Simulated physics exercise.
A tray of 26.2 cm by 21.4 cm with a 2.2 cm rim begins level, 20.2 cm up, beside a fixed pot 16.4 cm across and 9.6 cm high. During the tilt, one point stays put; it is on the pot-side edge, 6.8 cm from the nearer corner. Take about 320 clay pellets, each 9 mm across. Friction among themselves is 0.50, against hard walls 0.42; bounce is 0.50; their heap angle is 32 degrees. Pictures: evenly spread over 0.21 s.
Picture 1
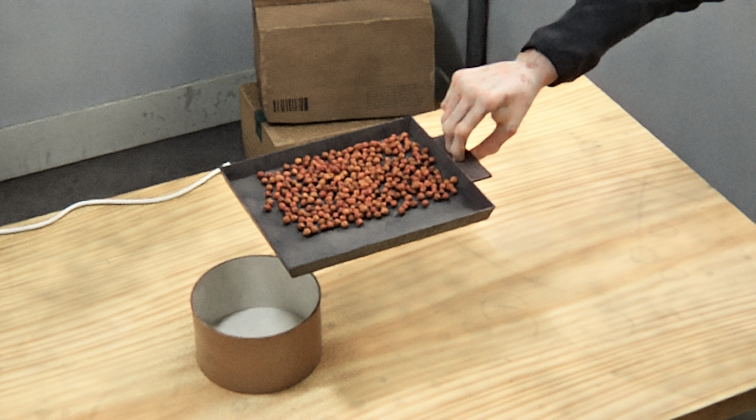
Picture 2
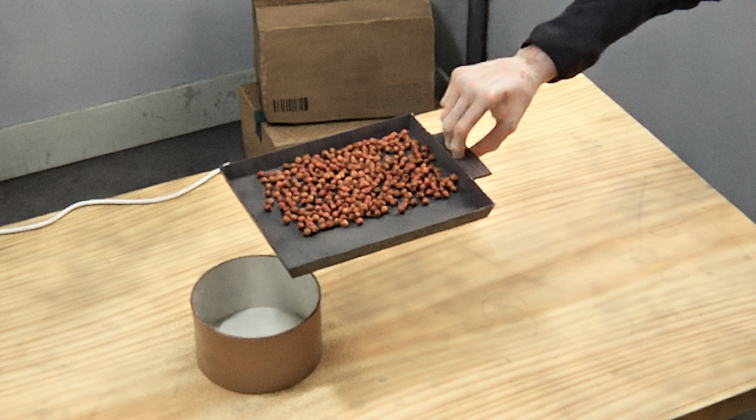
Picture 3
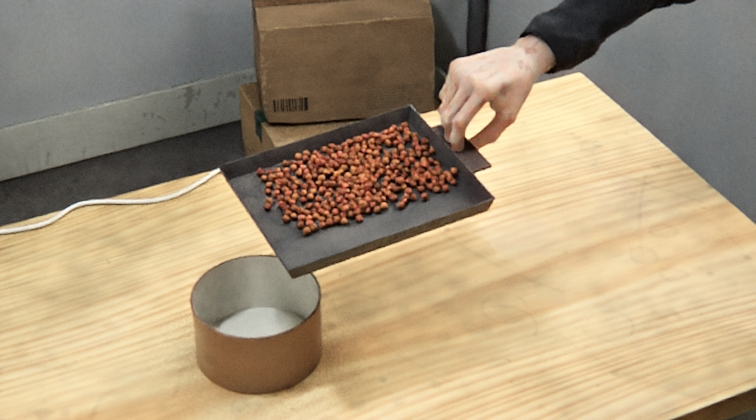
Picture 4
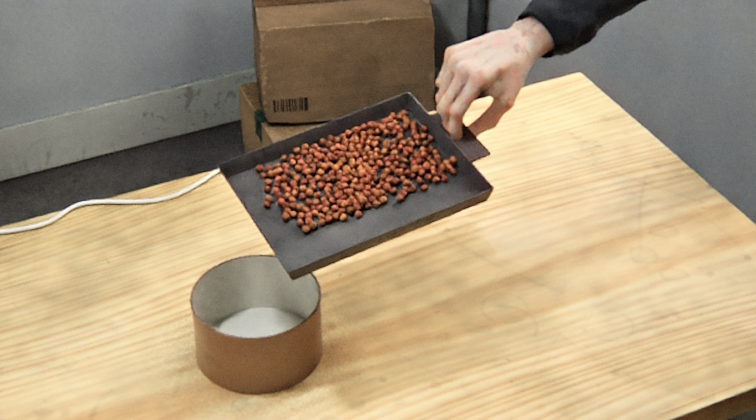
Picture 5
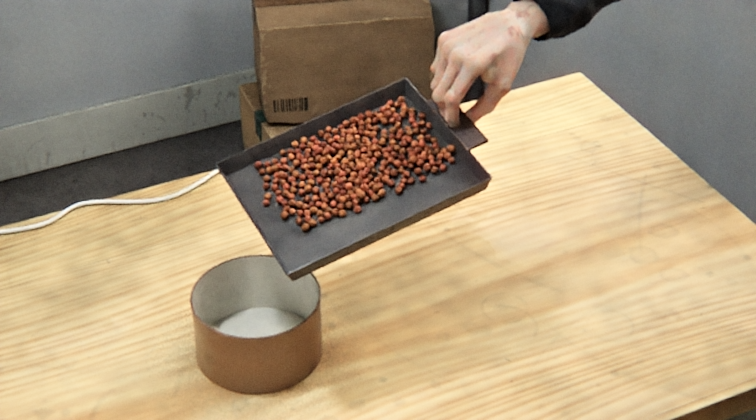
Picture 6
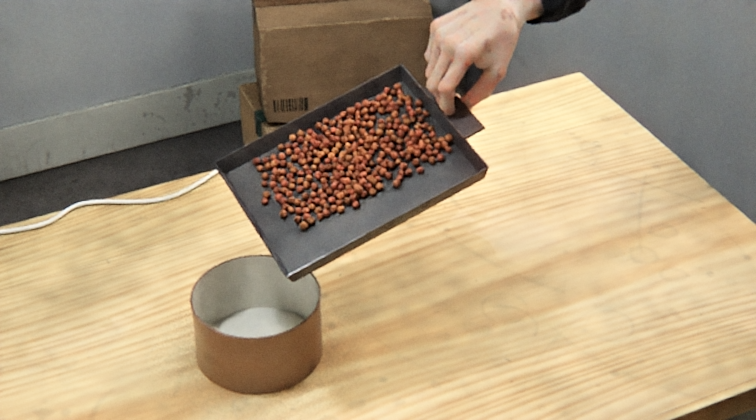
A hand gradually tilting a dark tray of small reddish-brown pellets, raising its handle side above a wooden table beside a round pot.
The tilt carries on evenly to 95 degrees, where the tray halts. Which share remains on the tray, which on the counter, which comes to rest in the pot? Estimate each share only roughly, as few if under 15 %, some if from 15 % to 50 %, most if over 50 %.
Roughly: Tray few, counter most, pot some.
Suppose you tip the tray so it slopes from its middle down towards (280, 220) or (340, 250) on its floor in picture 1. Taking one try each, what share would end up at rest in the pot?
The share comes to roughly 45 in a hundred, then roughly 0 in a hundred.
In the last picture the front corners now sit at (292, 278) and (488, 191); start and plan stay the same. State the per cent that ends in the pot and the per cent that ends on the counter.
Pot 0 % / counter 100 %.
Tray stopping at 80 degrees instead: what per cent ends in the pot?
Result: Close to 25 %.
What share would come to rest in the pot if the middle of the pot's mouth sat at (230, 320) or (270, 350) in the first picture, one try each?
The shares would be near 65 and 75 per cent respectively.
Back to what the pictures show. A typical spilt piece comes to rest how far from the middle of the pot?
That comes to near 18 cm.
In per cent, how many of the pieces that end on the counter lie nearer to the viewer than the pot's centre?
Roughly 90 percent of the spill.
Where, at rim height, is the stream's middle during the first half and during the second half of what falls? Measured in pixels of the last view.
(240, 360) first, (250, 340) later, roughly.
Then, 0.34 s after the last picture, tilt 55 degrees; the tray holds 100 %, the pot 0 %.
Then, 0.56 s after the last picture, tilt 80 degrees; the tray holds 60 %, the pot 0 %.
Then, 0.90 s after the last picture, tilt 95 degrees; the tray holds 0 %, the pot 20 %.
In the end, tray 0 %, counter 75 %, pot 25 %.
